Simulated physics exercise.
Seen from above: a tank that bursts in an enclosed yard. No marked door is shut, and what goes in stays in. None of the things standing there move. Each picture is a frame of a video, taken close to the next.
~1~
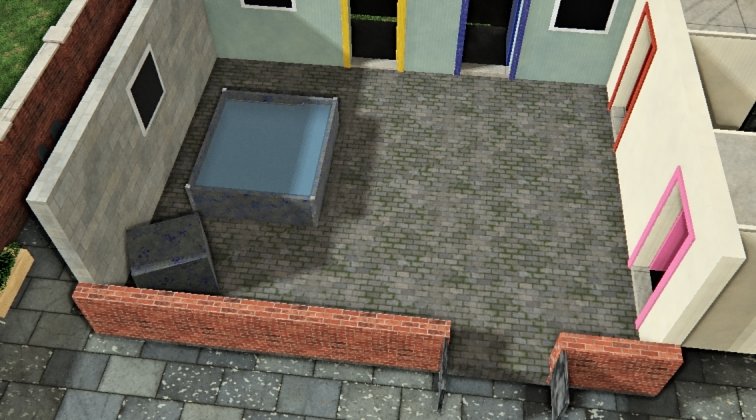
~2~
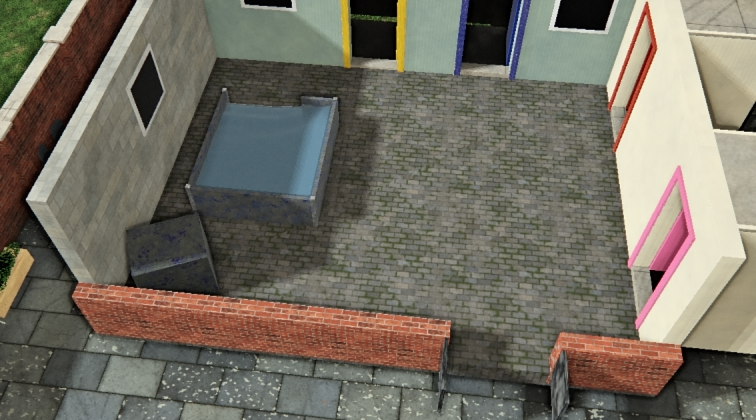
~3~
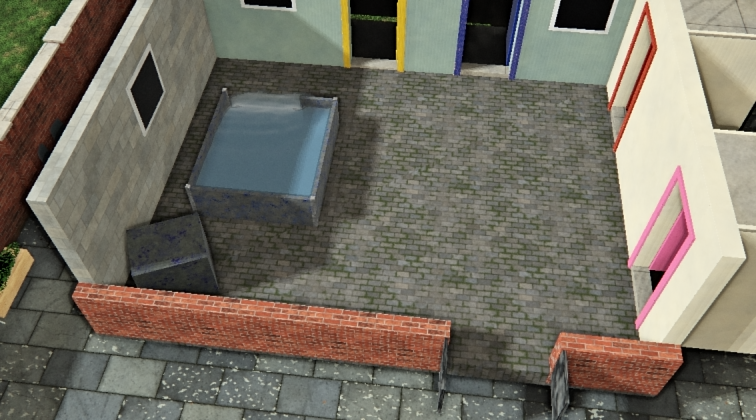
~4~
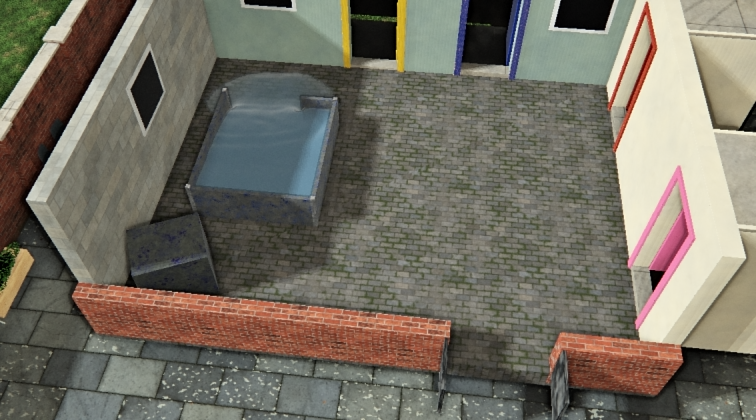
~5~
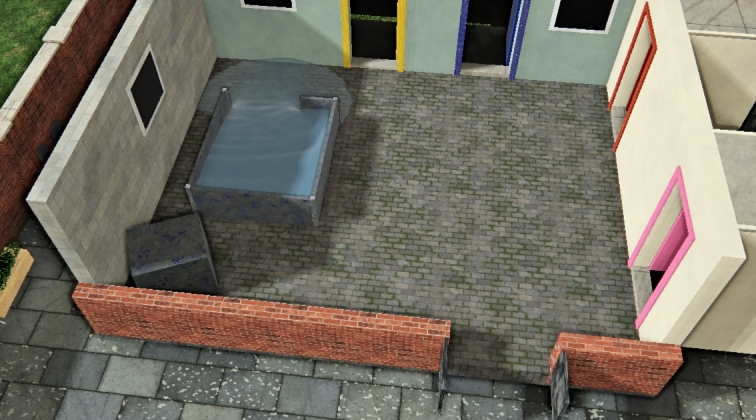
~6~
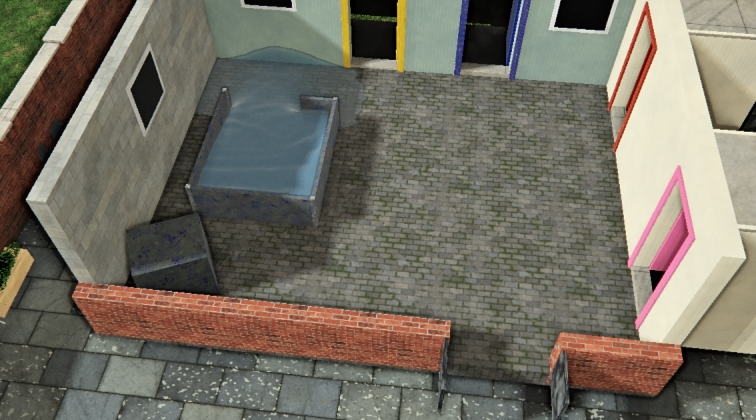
The footage shows an open tank of still water in a walled, paved yard seen from above; its far side opens, and water pours out through the gap, spreading across the paving toward the pale green back wall.
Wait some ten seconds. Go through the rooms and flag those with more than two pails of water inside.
Blue door - not flagged, yellow door - flagged, red door - not flagged, pink door - not flagged.
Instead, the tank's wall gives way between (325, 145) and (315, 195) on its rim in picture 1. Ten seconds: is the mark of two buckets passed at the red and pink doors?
Red door does not overflow; pink door overflows.
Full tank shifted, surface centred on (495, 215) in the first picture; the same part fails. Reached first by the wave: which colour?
The blue-painted one.
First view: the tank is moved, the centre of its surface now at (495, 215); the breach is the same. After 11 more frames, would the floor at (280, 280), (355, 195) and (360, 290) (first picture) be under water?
In the order asked: Not reached, not reached, not reached.
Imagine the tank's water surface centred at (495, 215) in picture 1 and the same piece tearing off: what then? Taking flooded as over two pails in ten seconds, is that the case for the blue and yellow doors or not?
I'd say the blue door overshoots while the yellow door overshoots.
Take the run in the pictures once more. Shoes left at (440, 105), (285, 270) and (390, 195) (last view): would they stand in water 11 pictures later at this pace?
Result, in the order given: Wetted / not wetted / not wetted.
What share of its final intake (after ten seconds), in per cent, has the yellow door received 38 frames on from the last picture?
Something like 90 in a hundred.
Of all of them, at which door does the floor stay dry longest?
Answer - the pink one.
A moment on, water covers 10 % of the floor; the blue door not reached, the yellow door under two buckets in, the red door not reached, the pink door not reached.
Next, water covers 20 % of the floor; the blue door wet at the sill, nothing in, the yellow door under two buckets in, the red door not reached, the pink door not reached.
Then, water covers 50 % of the floor; the blue door wet at the sill, nothing in, the yellow door over two buckets in, the red door not reached, the pink door not reached.
Later, water covers 80 % of the floor; the blue door wet at the sill, nothing in, the yellow door over two buckets in, the red door wet at the sill, nothing in, the pink door wet at the sill, nothing in.
In the end, water covers 95 % of the floor; the blue door wet at the sill, nothing in, the yellow door over two buckets in, the red door wet at the sill, nothing in, the pink door wet at the sill, nothing in.
